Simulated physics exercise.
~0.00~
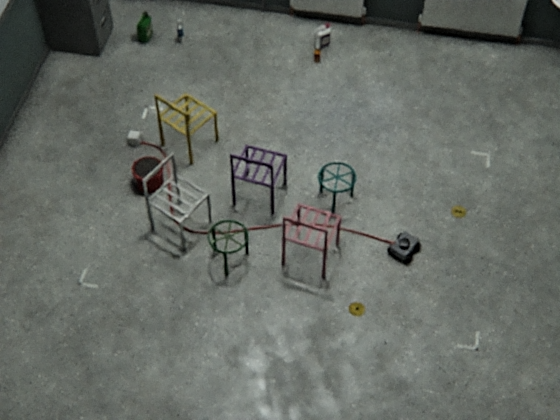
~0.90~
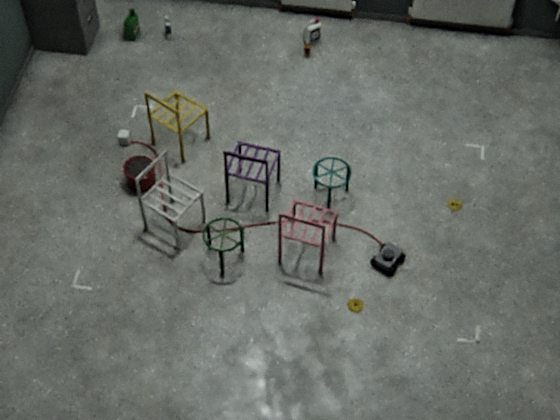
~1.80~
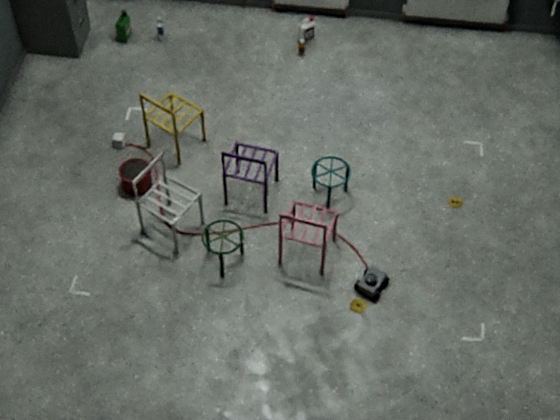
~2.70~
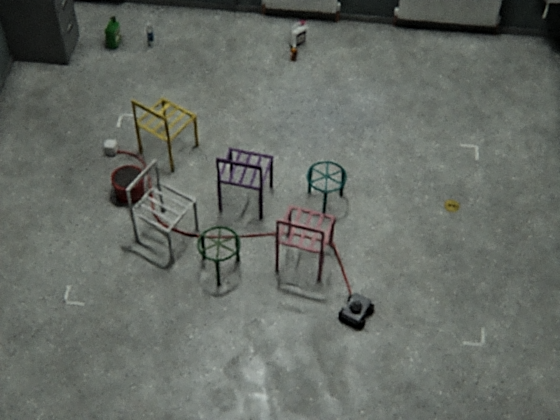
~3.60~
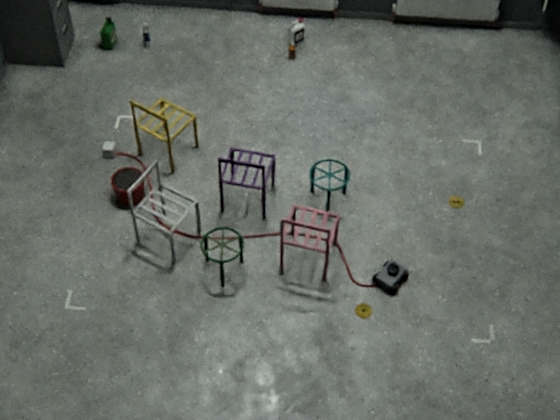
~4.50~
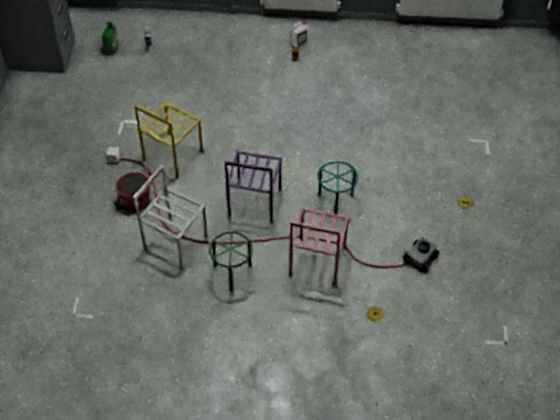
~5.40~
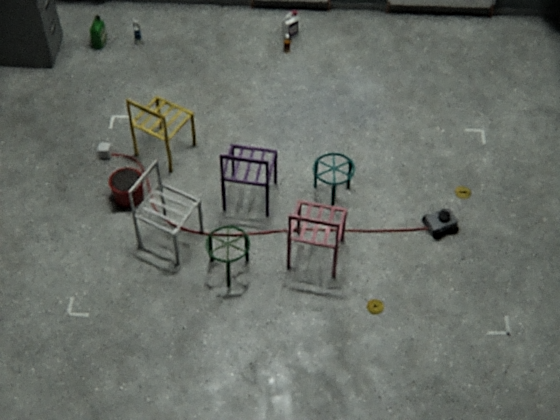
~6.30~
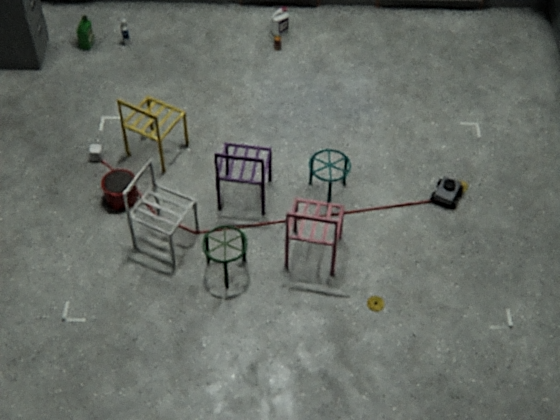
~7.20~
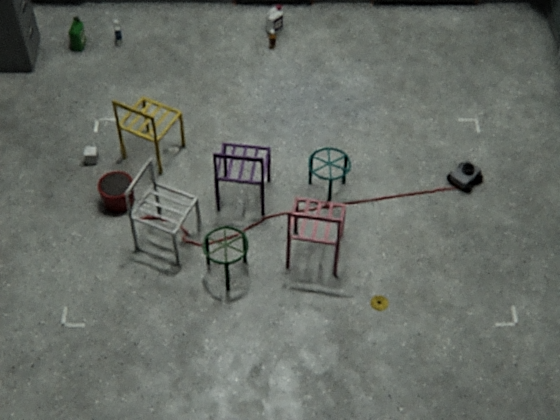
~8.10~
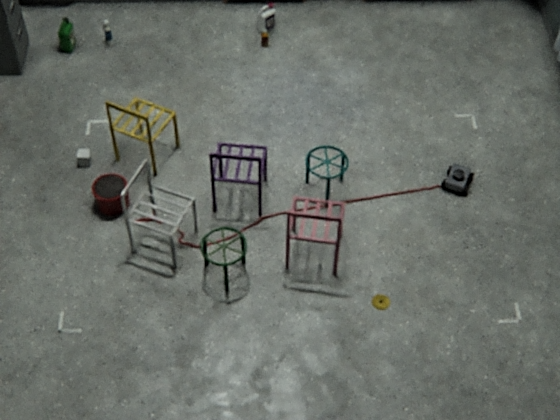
A grey concrete floor in a bare room is seen from high above, with a cabinet and small bottles at the back. Yellow, white, purple and pink chairs stand with a teal and a green stool, a red pot at left, while a red lead threads among their legs from a small white box to a dark cart at right. The cart rolls down and left onto the nearer yellow mark, then turns back up and right. The lead pulls straight as it reaches the farther mark. The plug comes free of the box, the white chair shifts slightly, and the cart stops at upper right, trailing the lead.
